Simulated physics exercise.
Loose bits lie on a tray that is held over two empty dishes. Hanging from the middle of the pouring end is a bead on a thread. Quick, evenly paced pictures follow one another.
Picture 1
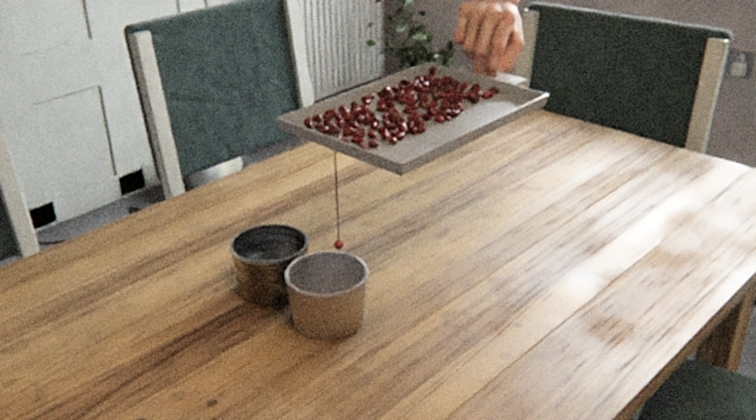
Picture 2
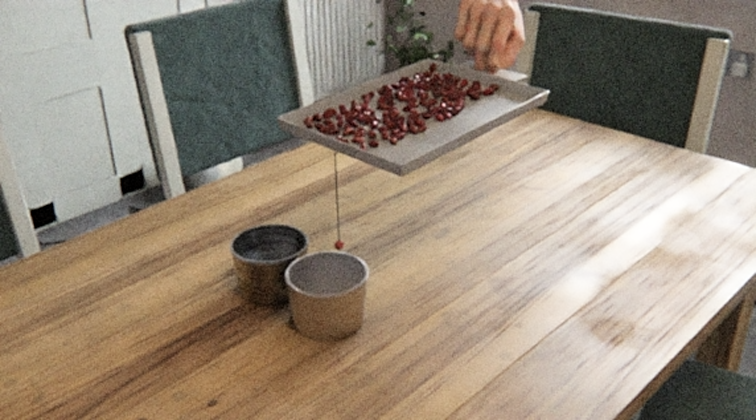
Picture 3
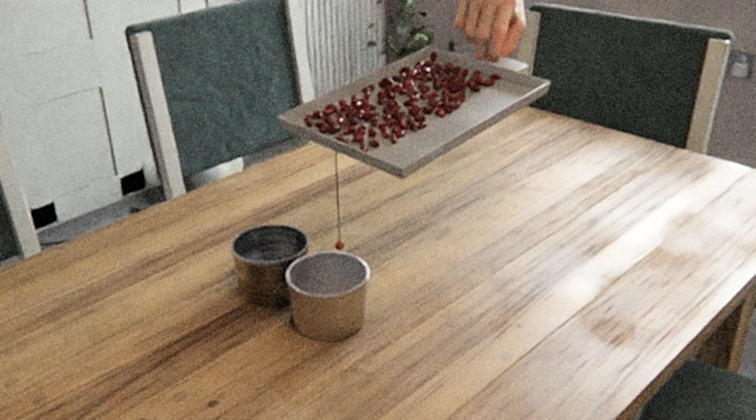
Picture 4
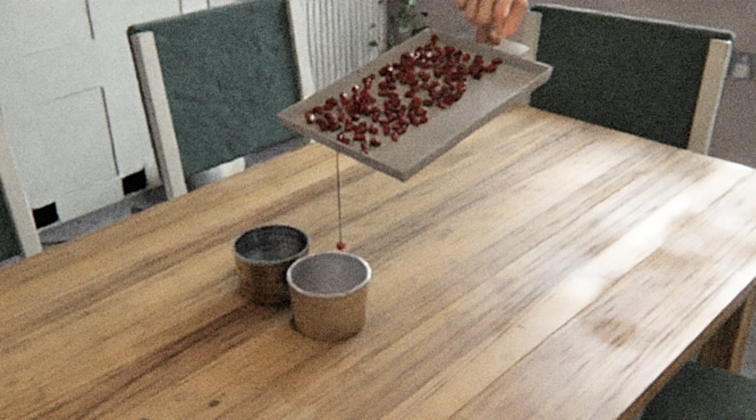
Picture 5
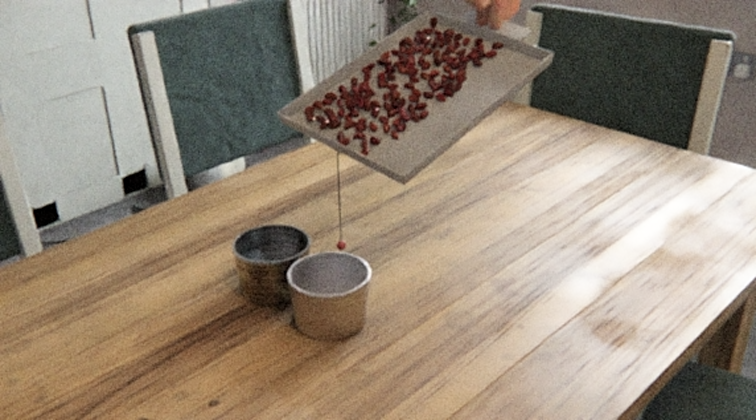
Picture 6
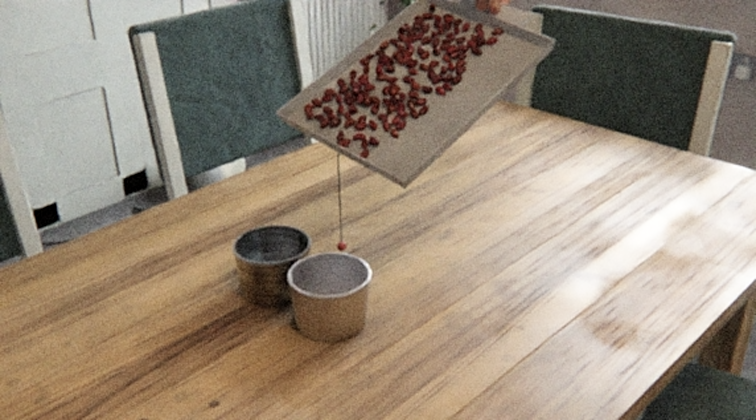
A hand raised the far end of a tray of dark red beans, tilting it steadily more steeply above two empty dishes on a wooden table, while a small red bead hung almost still below.
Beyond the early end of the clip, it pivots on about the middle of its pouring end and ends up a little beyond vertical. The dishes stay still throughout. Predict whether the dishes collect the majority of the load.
They collect only a minority.
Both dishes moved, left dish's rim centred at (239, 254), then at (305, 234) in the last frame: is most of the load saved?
First try: Lower than half; second try: Lower than half.
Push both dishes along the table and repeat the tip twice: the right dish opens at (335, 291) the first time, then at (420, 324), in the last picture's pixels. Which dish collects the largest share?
In the first try it's the one on the right, and in the second it's the one on the left.
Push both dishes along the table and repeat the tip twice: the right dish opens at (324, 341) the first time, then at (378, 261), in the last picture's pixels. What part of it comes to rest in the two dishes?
In turn 10 and 0 in a hundred.
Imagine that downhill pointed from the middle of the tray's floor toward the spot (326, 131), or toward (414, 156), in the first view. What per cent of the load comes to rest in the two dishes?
About 70 % and about 10 %.
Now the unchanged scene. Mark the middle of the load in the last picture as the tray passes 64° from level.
Its middle sits at about pixel (379, 127).
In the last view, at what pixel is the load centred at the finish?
Near pixel (361, 347).
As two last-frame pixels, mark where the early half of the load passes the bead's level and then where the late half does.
The early half goes through (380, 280), the late half through (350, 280).
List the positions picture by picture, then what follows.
In the first frame, corners of the pouring end at (280, 117) and (401, 162), level; middle of the load at (412, 107), kidney beans; left dish at (242, 275); right dish at (298, 308); bead on its thread at (339, 245).
In the second frame, corners of the pouring end at (280, 117) and (401, 163), level; middle of the load at (413, 105).
In the third frame, corners of the pouring end at (281, 116) and (402, 166), tipped barely, lowest at the right corner; middle of the load at (413, 99).
In the fourth frame, corners of the pouring end at (281, 114) and (403, 170), tipped a little, lowest at the right corner; middle of the load at (414, 89).
In the fifth frame, corners of the pouring end at (280, 112) and (403, 173), tipped clearly, lowest at the right corner; middle of the load at (414, 79).
In the sixth frame, corners of the pouring end at (280, 111) and (403, 178), tipped clearly, lowest at the right corner; middle of the load at (412, 72); left dish at (244, 277); right dish at (301, 309).
Soon after the last picture, tray tipped steeply; nearly all on the tray; a stray few in the air.
A little later, tray tipped past a quarter turn; most on the tray; a stray few in the right dish; about a quarter outside both; a stray few in the air.
Later still, tray tipped past a quarter turn; about a quarter in the right dish; most outside both.
At rest, tray tipped past a quarter turn; about a quarter in the right dish; none in the left dish; most outside both.
